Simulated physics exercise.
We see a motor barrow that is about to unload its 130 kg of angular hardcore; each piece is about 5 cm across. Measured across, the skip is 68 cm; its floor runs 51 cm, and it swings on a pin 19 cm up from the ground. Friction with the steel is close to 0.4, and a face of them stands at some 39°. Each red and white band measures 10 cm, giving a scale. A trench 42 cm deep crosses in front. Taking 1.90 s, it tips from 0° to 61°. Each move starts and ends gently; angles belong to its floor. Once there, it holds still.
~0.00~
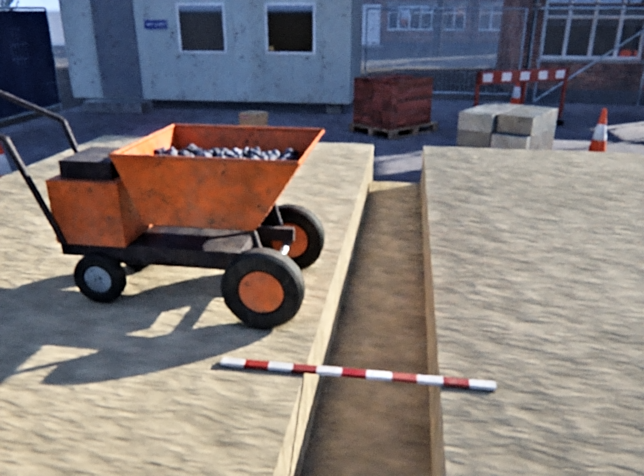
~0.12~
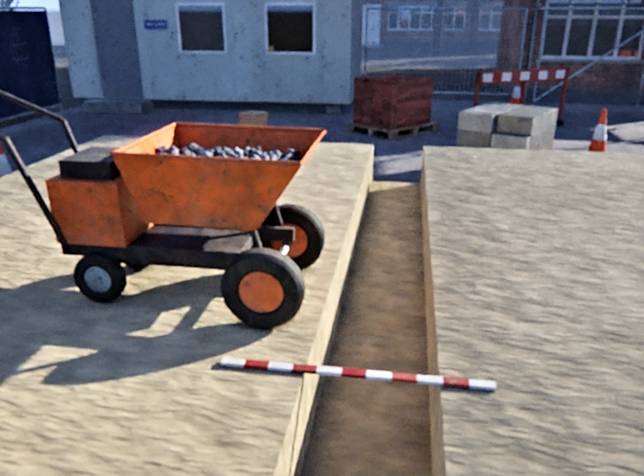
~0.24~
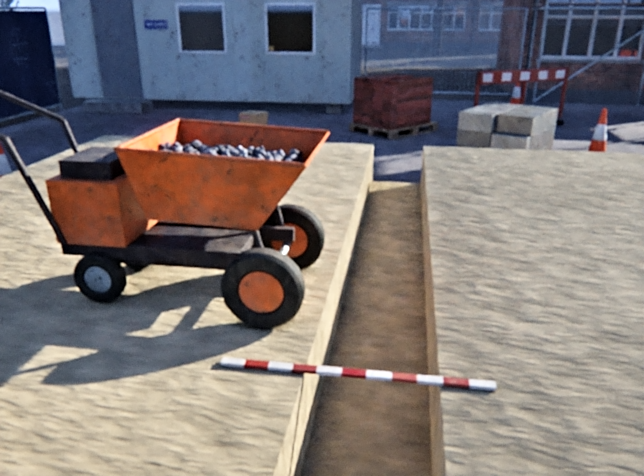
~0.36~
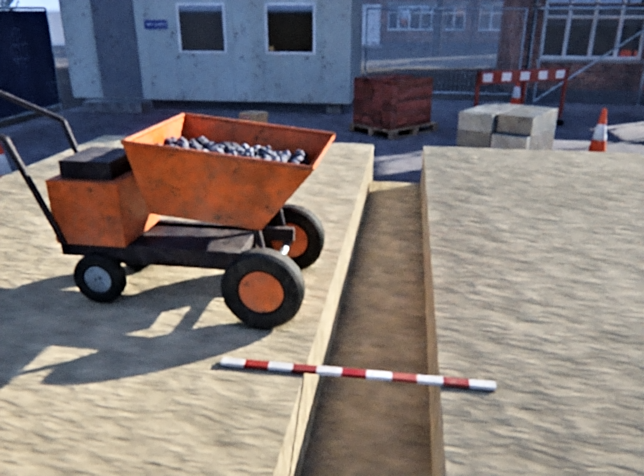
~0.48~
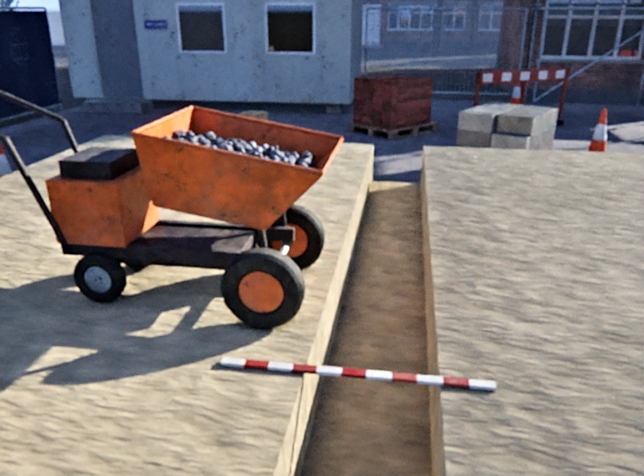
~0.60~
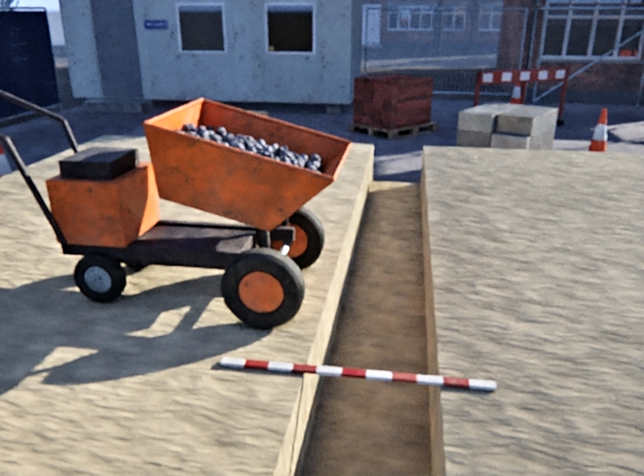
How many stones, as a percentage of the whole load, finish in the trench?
Roughly 16 per cent of the load ends up in the trench.
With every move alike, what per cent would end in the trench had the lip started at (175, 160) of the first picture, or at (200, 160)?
I'd say some 15 per cent and some 15 per cent.
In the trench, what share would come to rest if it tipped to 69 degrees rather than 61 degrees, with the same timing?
With that change, near 40 per cent.
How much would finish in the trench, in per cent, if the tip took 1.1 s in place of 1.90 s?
15 per cent.
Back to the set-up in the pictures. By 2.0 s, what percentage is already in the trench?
By that point it's something like 5 in a hundred.
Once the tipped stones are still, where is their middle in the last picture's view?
I'd point somewhere around (414, 380).
After 1.4 s the floor is at 51°; 100 % in the skip; the foremost stones are at (373, 222).
After 2.0 s the floor is at 61°; 97 % in the skip, 3 % in the trench; the foremost stones are at (438, 319).
After 2.3 s the floor is at 61°; 89 % in the skip, 8 % in the trench, 3 % past the trench; the foremost stones are at (479, 325).
After 4.3 s the floor is at 61°; 80 % in the skip, 16 % in the trench, 4 % past the trench; the foremost stones are at (507, 330).
